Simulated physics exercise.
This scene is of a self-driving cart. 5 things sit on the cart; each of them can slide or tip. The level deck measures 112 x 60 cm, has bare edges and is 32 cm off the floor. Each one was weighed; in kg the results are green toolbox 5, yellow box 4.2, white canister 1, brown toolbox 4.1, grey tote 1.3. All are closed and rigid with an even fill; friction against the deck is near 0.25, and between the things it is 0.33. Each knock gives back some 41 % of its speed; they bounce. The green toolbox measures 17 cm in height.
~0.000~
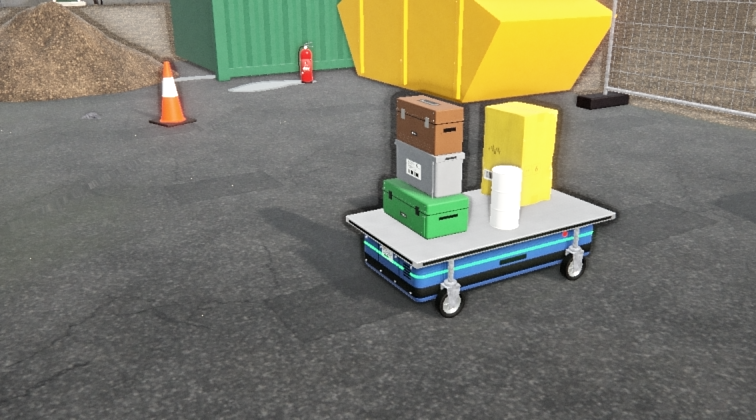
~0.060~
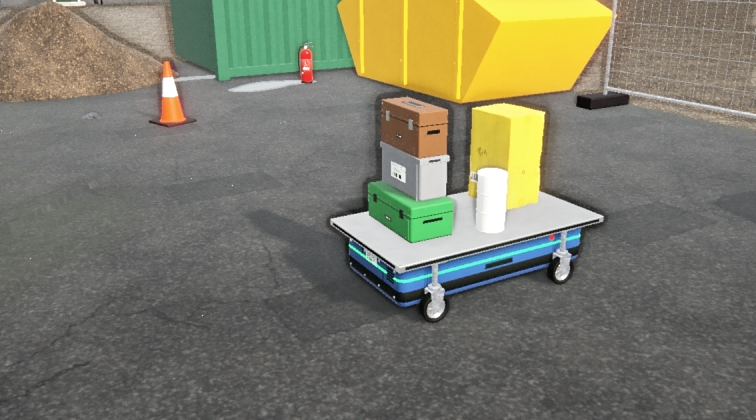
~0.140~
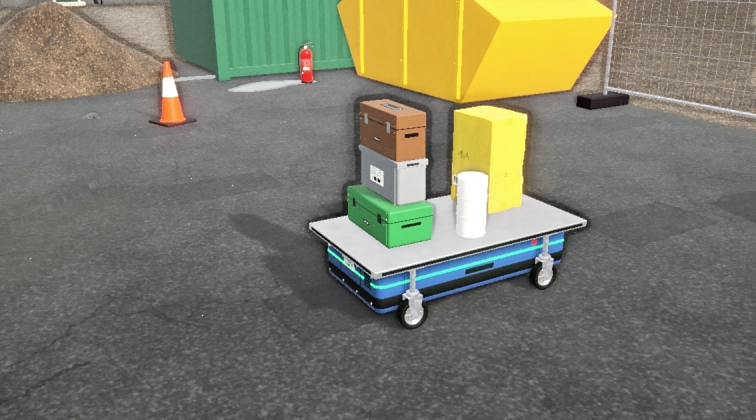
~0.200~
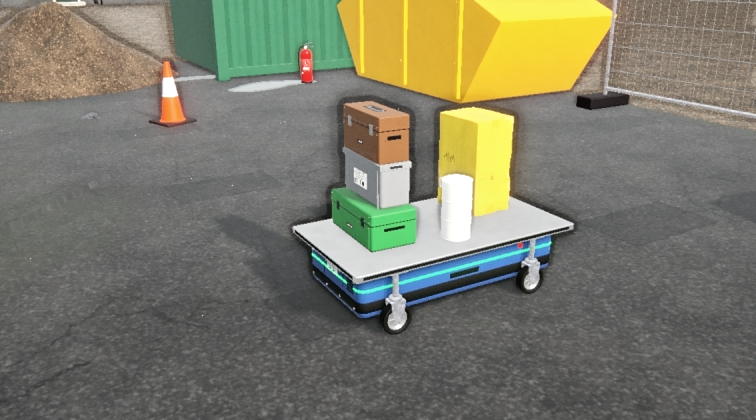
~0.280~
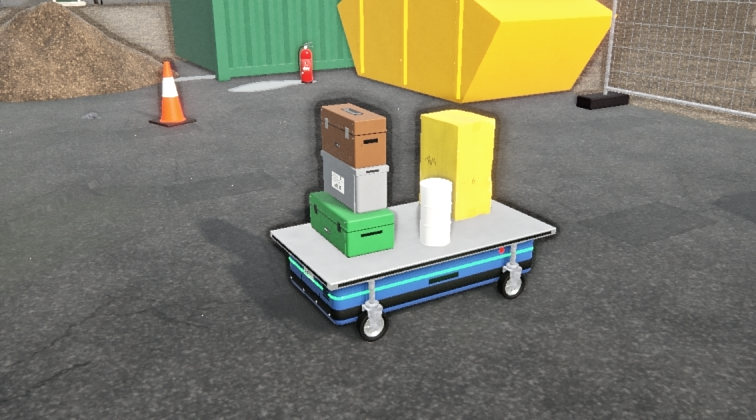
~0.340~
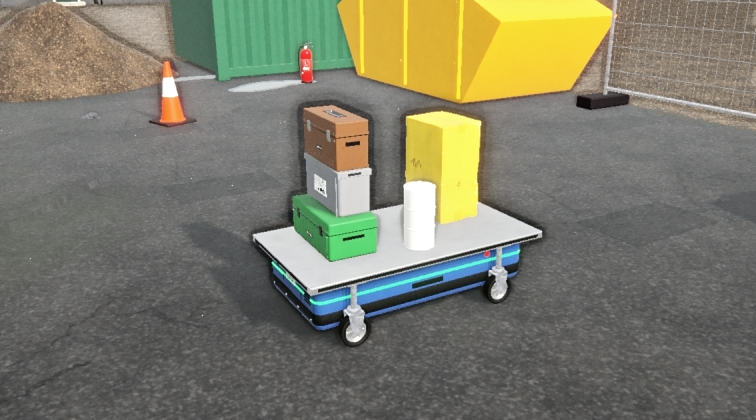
At the start, a wheeled cart carrying a brown toolbox stacked on a grey tote and a green toolbox, beside a yellow box and white canister, stands on asphalt before a yellow skip. It then rolls steadily left and slightly nearer, its load keeping the same arrangement, and ends left of the skip's centre.
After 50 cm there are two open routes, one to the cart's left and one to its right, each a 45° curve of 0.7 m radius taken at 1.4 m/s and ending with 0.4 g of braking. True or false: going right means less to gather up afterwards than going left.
False.
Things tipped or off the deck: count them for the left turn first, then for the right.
Heading left gives 3 while heading right gives 4.
Turning left. At 0.64 s, 90 cm covered, turned 20°; green toolbox slid 17 cm near (249, 251); brown toolbox slid 19 cm; grey tote slid 18 cm.
After 0.94 s, 132 cm covered, turned 45°; green toolbox, brown toolbox and grey tote now off the deck; yellow box slid 7 cm near (299, 219); white canister slid 18 cm.
After 1.34 s, 160 cm covered, turned 45°, stopped; yellow box slid 16 cm near (248, 263); white canister slid 22 cm.
By the end (1.9 s), off the deck, green toolbox, brown toolbox and grey tote; not toppled but over 10 cm from the start, yellow box and white canister. Seen from the same camera at the end, yellow box near (239, 271).
Turning right instead, green toolbox, white canister, brown toolbox and grey tote tipped over or off the deck, 4 of 5 in all.
